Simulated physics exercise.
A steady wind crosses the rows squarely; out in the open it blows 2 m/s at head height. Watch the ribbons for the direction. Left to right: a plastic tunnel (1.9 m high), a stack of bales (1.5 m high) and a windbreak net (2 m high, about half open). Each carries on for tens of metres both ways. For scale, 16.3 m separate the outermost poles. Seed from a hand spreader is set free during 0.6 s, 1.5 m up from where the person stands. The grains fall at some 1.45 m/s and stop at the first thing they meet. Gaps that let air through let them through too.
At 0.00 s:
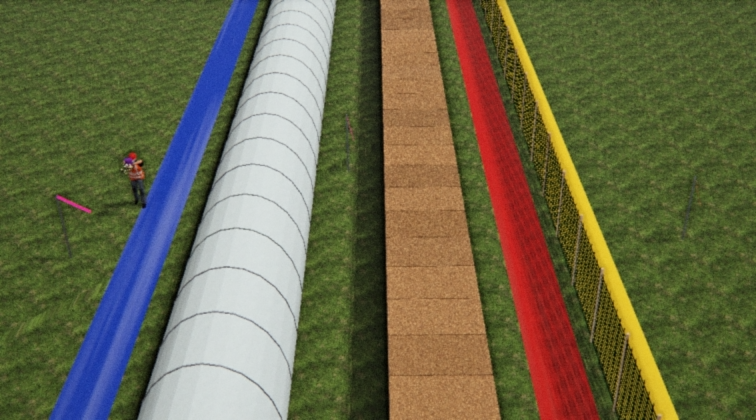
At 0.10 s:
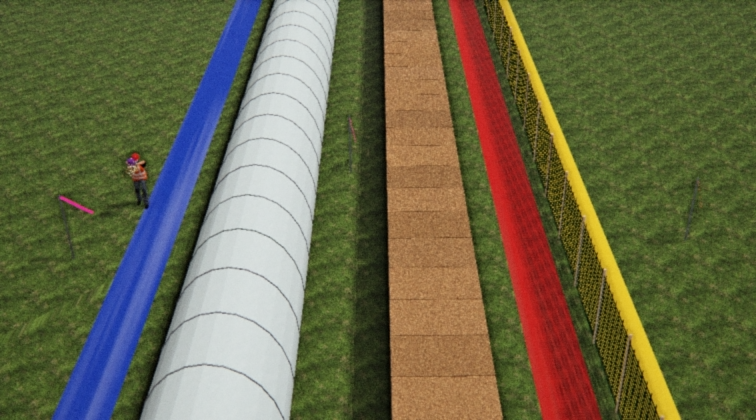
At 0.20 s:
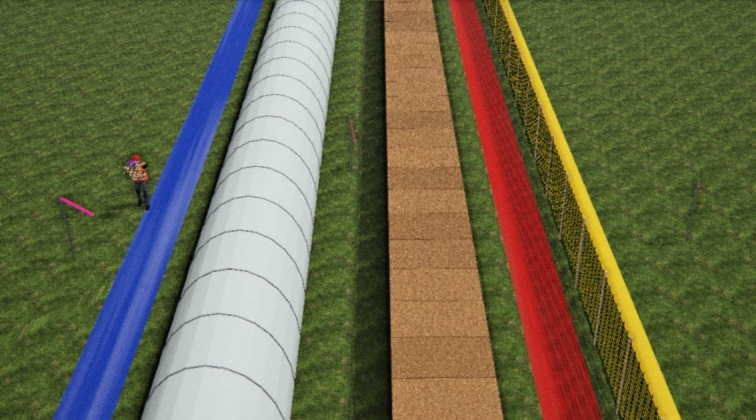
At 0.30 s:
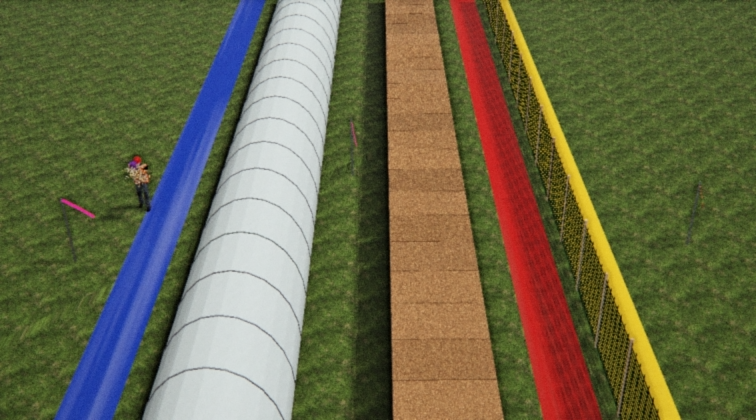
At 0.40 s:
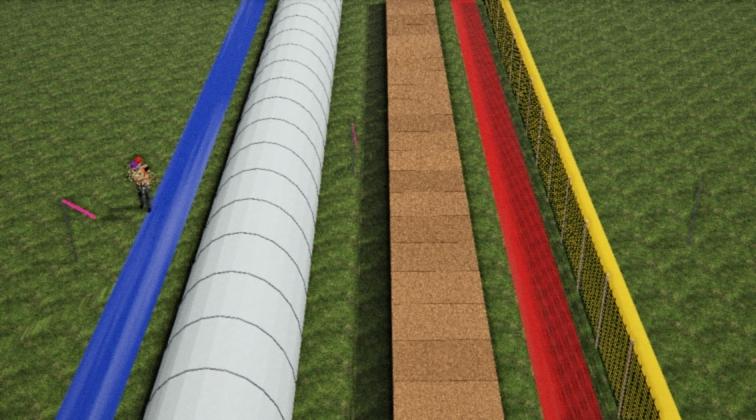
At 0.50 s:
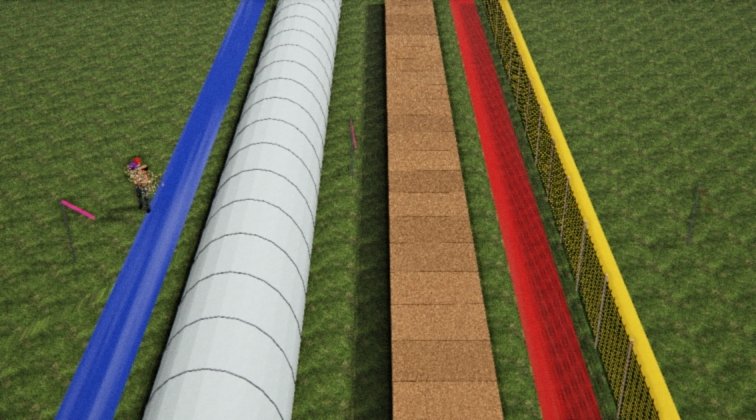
The clip shows a small figure standing beside a blue strip, near a pink ribbon, with a long white tunnel, brown bales, a red strip and a yellow-topped net to the right; almost nothing moves beyond slight shifts.
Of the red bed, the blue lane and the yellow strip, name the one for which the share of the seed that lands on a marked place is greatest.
The biggest share falls on the blue one.
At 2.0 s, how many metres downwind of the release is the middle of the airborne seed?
Roughly 1.5 m.
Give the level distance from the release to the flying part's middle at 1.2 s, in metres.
About 1.0 m.
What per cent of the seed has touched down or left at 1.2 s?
About 15 %.
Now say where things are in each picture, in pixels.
The first frame shows the left ribbon ends at (91, 212), leaning 60 degrees to the right, the seed in the air spans x = 120 to 135 around y = 170 and it comes from (129, 166).
The second frame shows the seed in the air spans x = 125 to 135 around y = 170, the yellow one passes (584, 240), the red one passes (525, 240) and the blue one passes (152, 244).
The third frame shows the seed in the air spans x = 125 to 140 around y = 170 and the top of the windbreak net crosses (558, 150).
The fourth frame shows the left ribbon ends at (94, 217), leaning 55 degrees to the right, the seed in the air spans x = 130 to 145 around y = 175, the yellow one passes (568, 197), the red one passes (514, 197) and the blue one passes (172, 200).
The fifth frame shows the seed in the air spans x = 130 to 150 around y = 175.
The sixth frame shows the seed in the air spans x = 130 to 155 around y = 180 and the top of the windbreak net crosses (559, 153).
After 1.2 s, 15 % is no longer flying here, and 0 % lies on the yellow strip, 0 % on the red bed and 15 % on the blue lane; the middle of what still flies is 0.6 m above the low ground, near (166, 200).
After 2.0 s, 80 % is no longer flying here, and 0 % lies on the yellow strip, 0 % on the red bed and 69 % on the blue lane; the middle of what still flies is 0.3 m above the low ground, near (189, 210).
After 3.5 s, 100 % is no longer flying here, and 0 % lies on the yellow strip, 0 % on the red bed and 75 % on the blue lane.
After 8.0 s, 100 % is no longer flying here, and 0 % lies on the yellow strip, 0 % on the red bed and 75 % on the blue lane.
After 45.0 s, 100 % is no longer flying here, and 0 % lies on the yellow strip, 0 % on the red bed and 75 % on the blue lane.
